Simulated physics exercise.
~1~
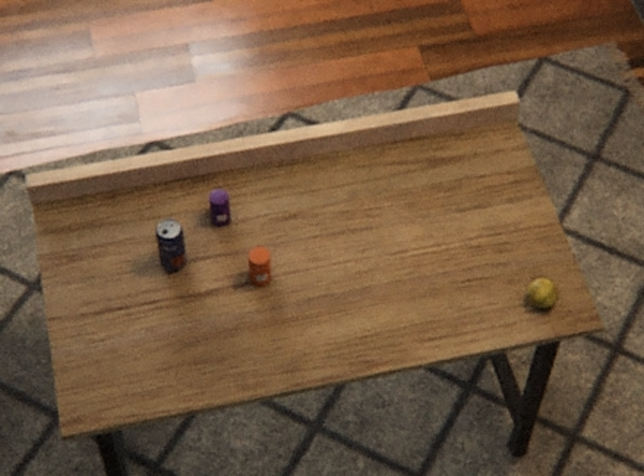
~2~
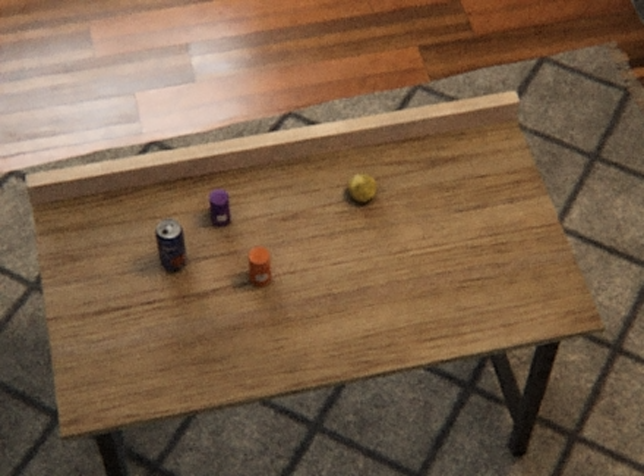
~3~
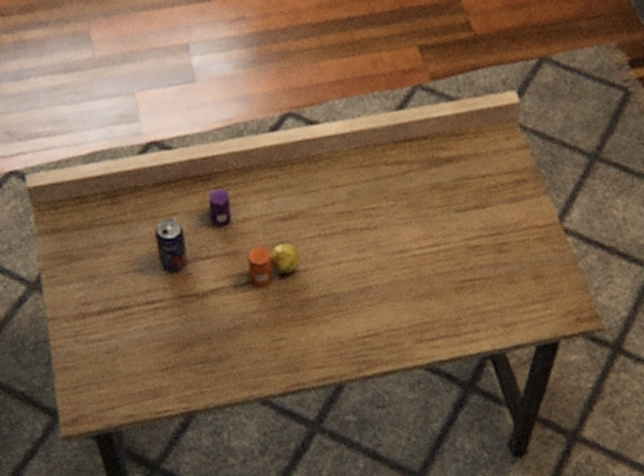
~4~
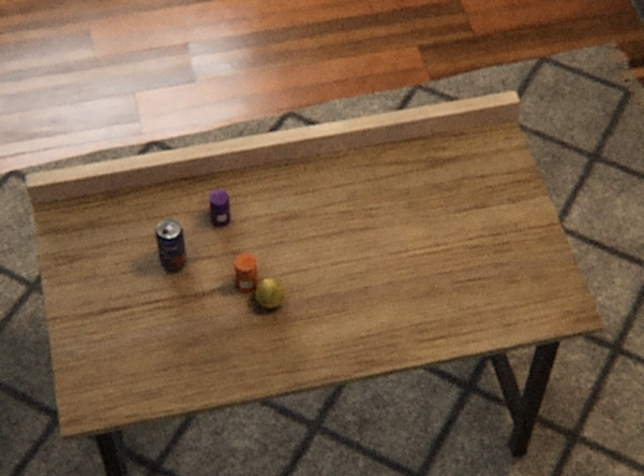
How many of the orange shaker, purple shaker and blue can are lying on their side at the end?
None of them are lying on their side; the orange shaker, the purple shaker and the blue can are all still upright at the end.
In the video, a yellow ball travels left and up across a wooden table toward the raised far edge, then heads down and left to an orange shaker, which shifts slightly left and stays upright, while the purple shaker and blue can remain in place.
